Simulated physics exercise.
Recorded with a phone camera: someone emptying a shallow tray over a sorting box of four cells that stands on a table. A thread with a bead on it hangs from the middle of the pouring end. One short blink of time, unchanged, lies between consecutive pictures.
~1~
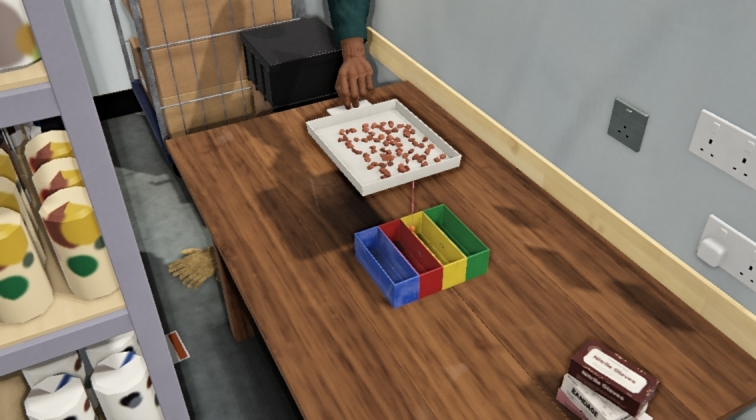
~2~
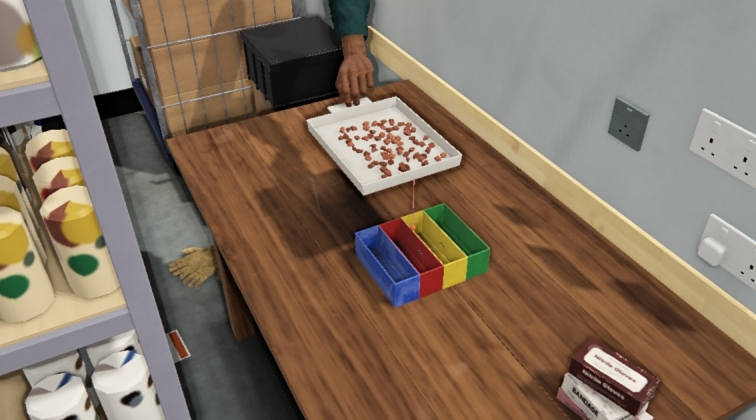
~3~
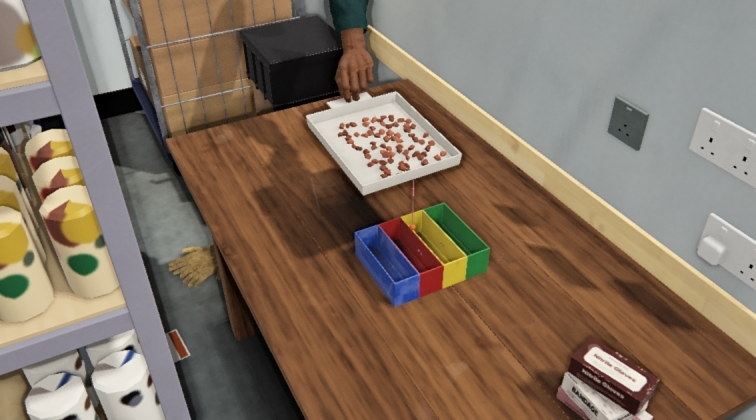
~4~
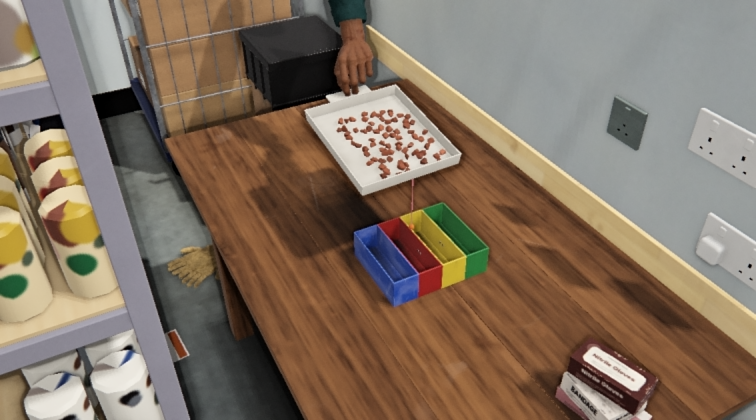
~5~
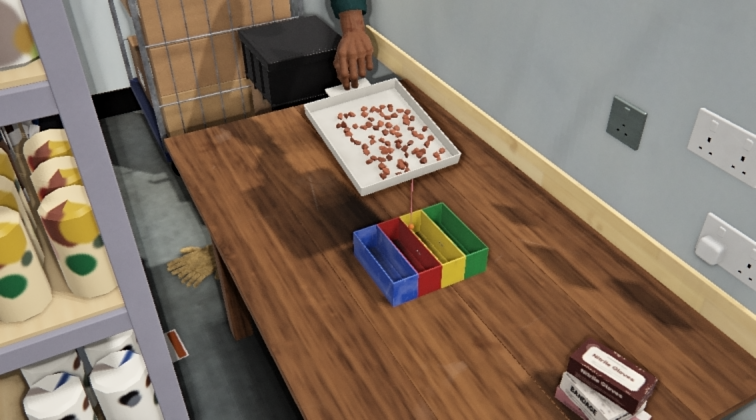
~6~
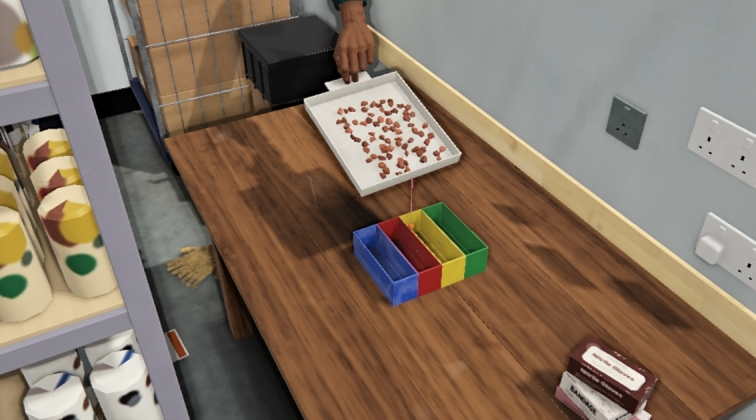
The clip opens on a hand holding a shallow white tray of reddish-brown bits above a wooden table, beside a sorting box with blue, red, yellow and green cells. The hand slowly raises the tray's far end, and the near edge then dips slightly at its left corner, while the bits barely shift.
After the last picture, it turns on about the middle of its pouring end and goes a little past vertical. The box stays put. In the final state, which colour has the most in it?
Most ends up in blue.
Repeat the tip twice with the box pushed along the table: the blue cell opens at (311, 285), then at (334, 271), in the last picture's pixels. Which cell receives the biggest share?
Try 1: Green. Try 2: That yellow cell.
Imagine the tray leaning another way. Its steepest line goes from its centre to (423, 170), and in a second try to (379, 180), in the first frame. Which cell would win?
One: The cell in green. Two: The blue one.
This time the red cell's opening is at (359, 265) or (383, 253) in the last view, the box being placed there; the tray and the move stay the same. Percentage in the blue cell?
You'd get 0 in a hundred the first time and 10 in a hundred the second.
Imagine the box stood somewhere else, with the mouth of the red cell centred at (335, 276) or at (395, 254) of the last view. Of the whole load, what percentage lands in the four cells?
You'd get 60 per cent first and 100 per cent second.
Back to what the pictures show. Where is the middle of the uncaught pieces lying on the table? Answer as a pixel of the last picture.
Centre: Roughly (336, 300).
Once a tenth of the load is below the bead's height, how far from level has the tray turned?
Tilt: Around 95 degrees.
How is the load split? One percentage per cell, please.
Final shares - blue cell 40 percent, red cell 20 percent, yellow cell 10 percent, green cell 0 percent.
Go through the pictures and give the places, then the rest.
In the first frame, corners of the pouring end near (363, 185) and (460, 156), level; middle of the load near (383, 150), bits of crushed brick; bead on its thread near (412, 228); blue cell near (407, 290); red cell near (431, 281); yellow cell near (454, 272); green cell near (477, 263).
In the second frame, corners of the pouring end near (364, 185) and (460, 155), level; middle of the load near (384, 148).
In the third frame, corners of the pouring end near (363, 185) and (460, 154), tipped barely, lowest at the left corner; middle of the load near (383, 146).
In the fourth frame, corners of the pouring end near (363, 186) and (459, 154), tipped a little, lowest at the left corner; middle of the load near (383, 143).
In the fifth frame, corners of the pouring end near (362, 187) and (459, 153), tipped a little, lowest at the left corner; middle of the load near (382, 141).
In the sixth frame, corners of the pouring end near (362, 188) and (460, 153), tipped a little, lowest at the left corner; middle of the load near (382, 138); blue cell near (406, 288); red cell near (430, 279); yellow cell near (453, 270); green cell near (476, 261).
Shortly afterwards, tray tipped steeply; all but a few on the tray; only a few falling or outside the box.
Next, tray tipped past a quarter turn; near two thirds on the tray; a little in the blue cell; only a few in the yellow cell; only a few in the red cell; near a quarter falling or outside the box.
Some moments later, tray tipped past a quarter turn; near half in the blue cell; near a quarter in the red cell; a little in the yellow cell; near a quarter falling or outside the box.
In the end, tray tipped past a quarter turn; near half in the blue cell; near a quarter in the red cell; a little in the yellow cell; none at all in the green cell; near a quarter outside the box.
